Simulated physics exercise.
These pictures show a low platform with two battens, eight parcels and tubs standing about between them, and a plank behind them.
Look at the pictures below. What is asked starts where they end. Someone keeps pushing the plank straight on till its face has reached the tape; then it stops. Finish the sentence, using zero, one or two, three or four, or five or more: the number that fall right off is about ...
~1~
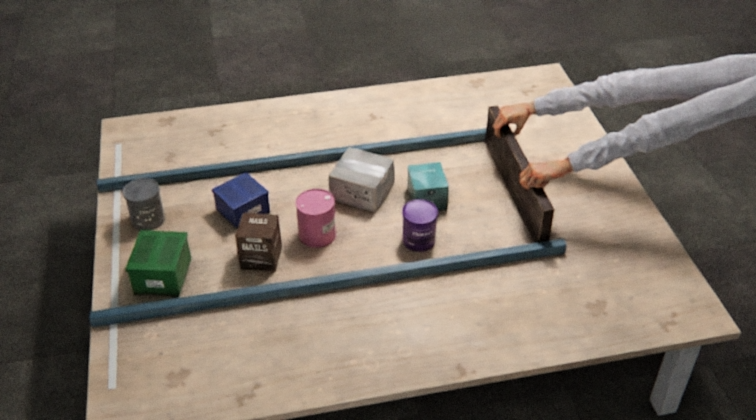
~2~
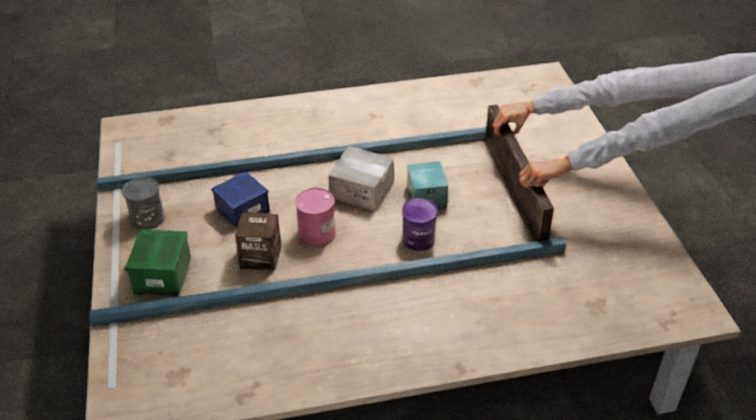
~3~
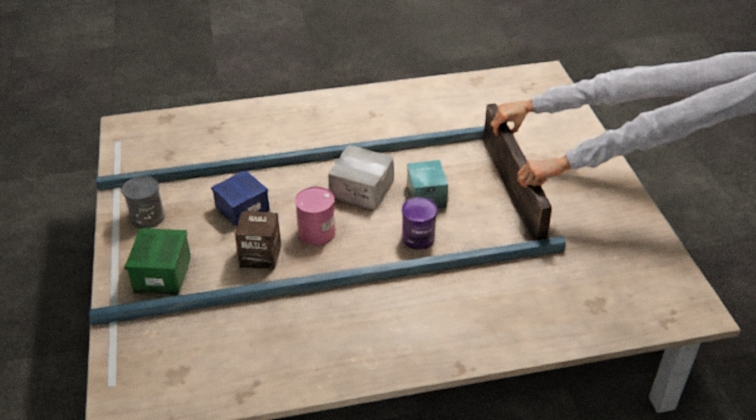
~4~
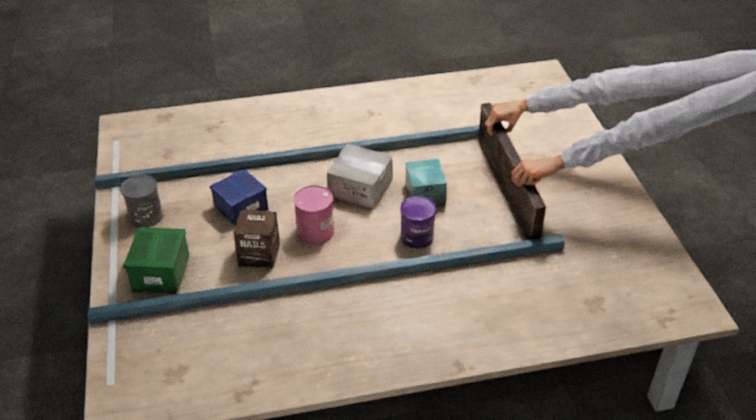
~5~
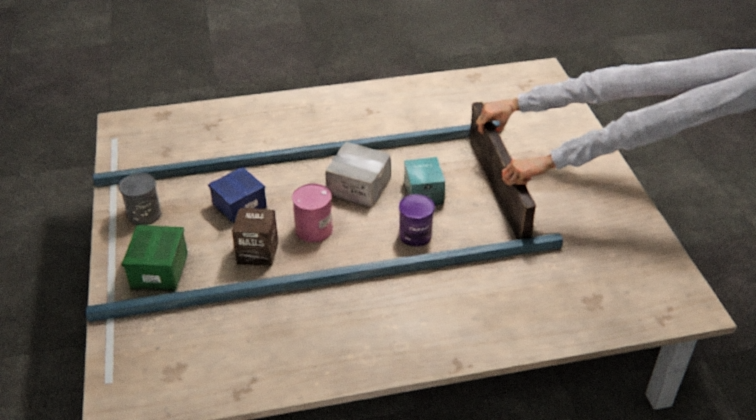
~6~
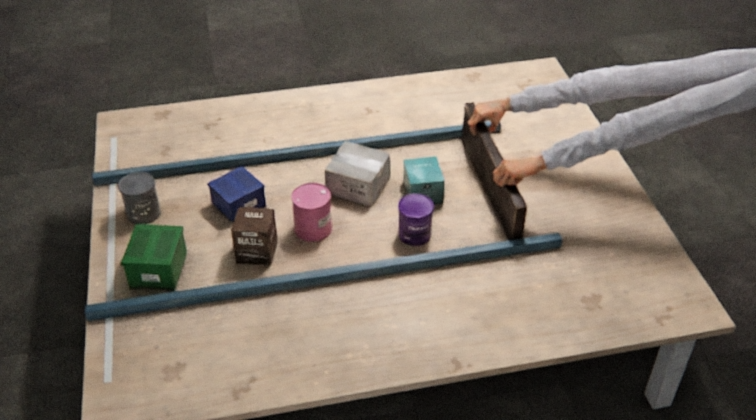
The number that fall right off is about five or more.
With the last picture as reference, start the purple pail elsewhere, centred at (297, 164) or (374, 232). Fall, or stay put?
In that order, I'd say it is not knocked off, then is not knocked off.
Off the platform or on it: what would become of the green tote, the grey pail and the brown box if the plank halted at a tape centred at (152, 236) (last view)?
Looking at each: The green tote goes off, the grey pail goes off, the brown box remains on top.
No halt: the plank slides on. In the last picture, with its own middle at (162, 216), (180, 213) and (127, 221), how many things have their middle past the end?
The numbers past the end are 2, 2 and 5.
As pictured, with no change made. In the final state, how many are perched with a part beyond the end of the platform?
Tally: 1.
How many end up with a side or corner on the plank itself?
1 touch it.
Soon after, none off yet; grey pail at rest near (140, 199); green tote at rest near (156, 257); blue tote at rest near (238, 195).
After that, none off yet; grey pail displaced a little near (125, 201); green tote displaced a little near (143, 262); blue tote displaced well along near (170, 210).
In the end, the number that fall off is five or more; gone, turquoise box, white parcel, pink canister, brown box, blue tote, green tote and grey pail.
